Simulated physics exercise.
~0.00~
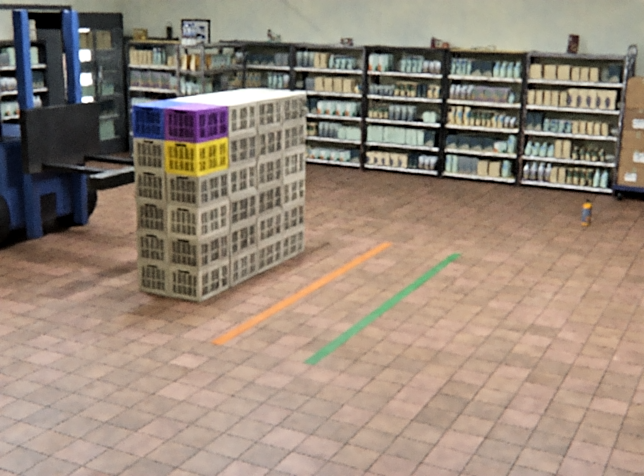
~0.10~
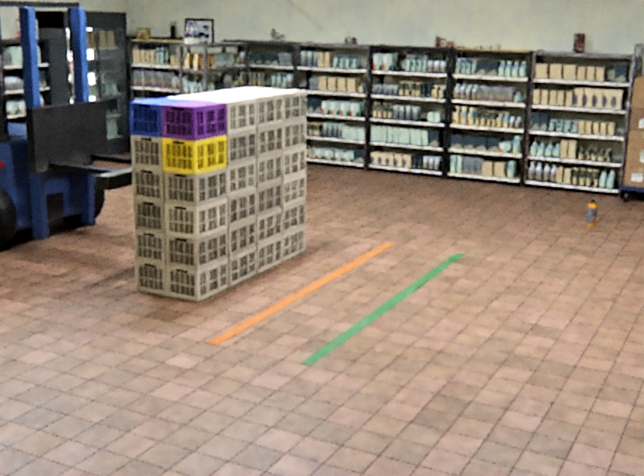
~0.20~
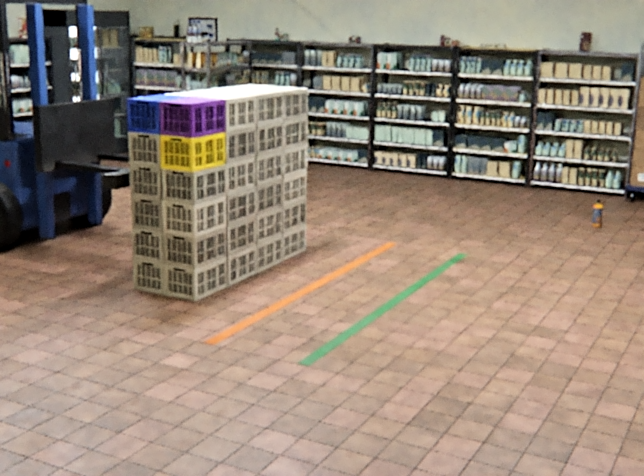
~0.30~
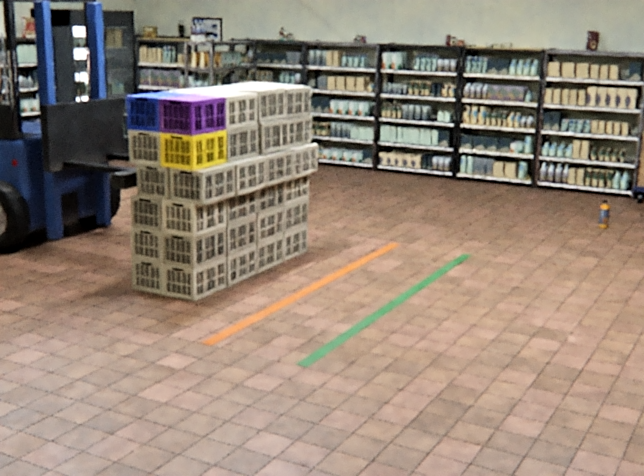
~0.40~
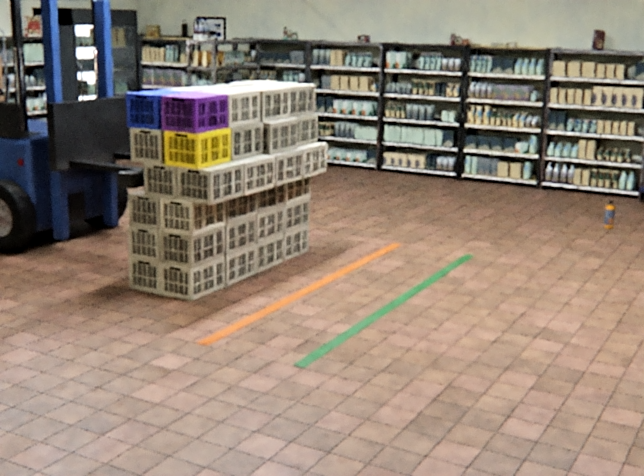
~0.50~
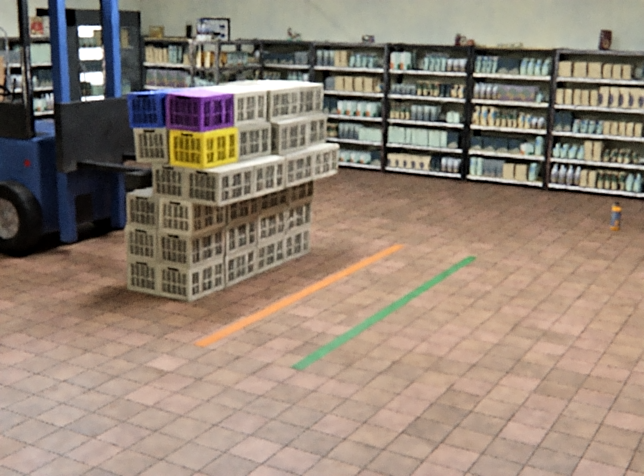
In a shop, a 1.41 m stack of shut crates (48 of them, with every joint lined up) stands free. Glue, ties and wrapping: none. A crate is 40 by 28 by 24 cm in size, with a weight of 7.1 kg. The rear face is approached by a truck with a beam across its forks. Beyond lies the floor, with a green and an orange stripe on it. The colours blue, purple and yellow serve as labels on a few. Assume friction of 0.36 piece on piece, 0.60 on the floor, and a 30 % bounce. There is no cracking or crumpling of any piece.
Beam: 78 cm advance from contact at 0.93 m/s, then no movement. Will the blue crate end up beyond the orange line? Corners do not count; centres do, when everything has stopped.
No.
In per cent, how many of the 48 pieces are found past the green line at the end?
Around 15 %.
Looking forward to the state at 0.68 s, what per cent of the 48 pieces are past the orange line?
0 per cent.
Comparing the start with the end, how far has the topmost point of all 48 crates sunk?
I'd put it at around 35 cm.
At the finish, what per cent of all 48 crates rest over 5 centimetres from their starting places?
Answer: 75 %.
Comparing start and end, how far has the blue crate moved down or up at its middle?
Its middle ends around 115 cm lower.
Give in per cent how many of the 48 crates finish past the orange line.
Estimate: Close to 40%.
By 0.68 s, none of the 48 crates past the orange line, 37 disturbed; blue crate tilted 18°; purple crate tilted 11°.
By 0.94 s, 5 of the 48 crates past the orange line; blue crate tilted 46°, 19 cm lower; yellow crate tilted 25°, 13 cm lower.
By 1.26 s, 17 of the 48 crates past the orange line; blue crate on its side; yellow crate tilted 71°, 90 cm lower.
By 1.94 s, 20 of the 48 crates past the orange line; blue crate upside down; yellow crate upside down.
When it is over (3.9 s), 20 of the 48 crates past the orange line; blue crate on its side; yellow crate upside down; purple crate 1.17 m lower. In pixels of the last frame, middles, blue crate near (70, 248), yellow crate near (395, 319).
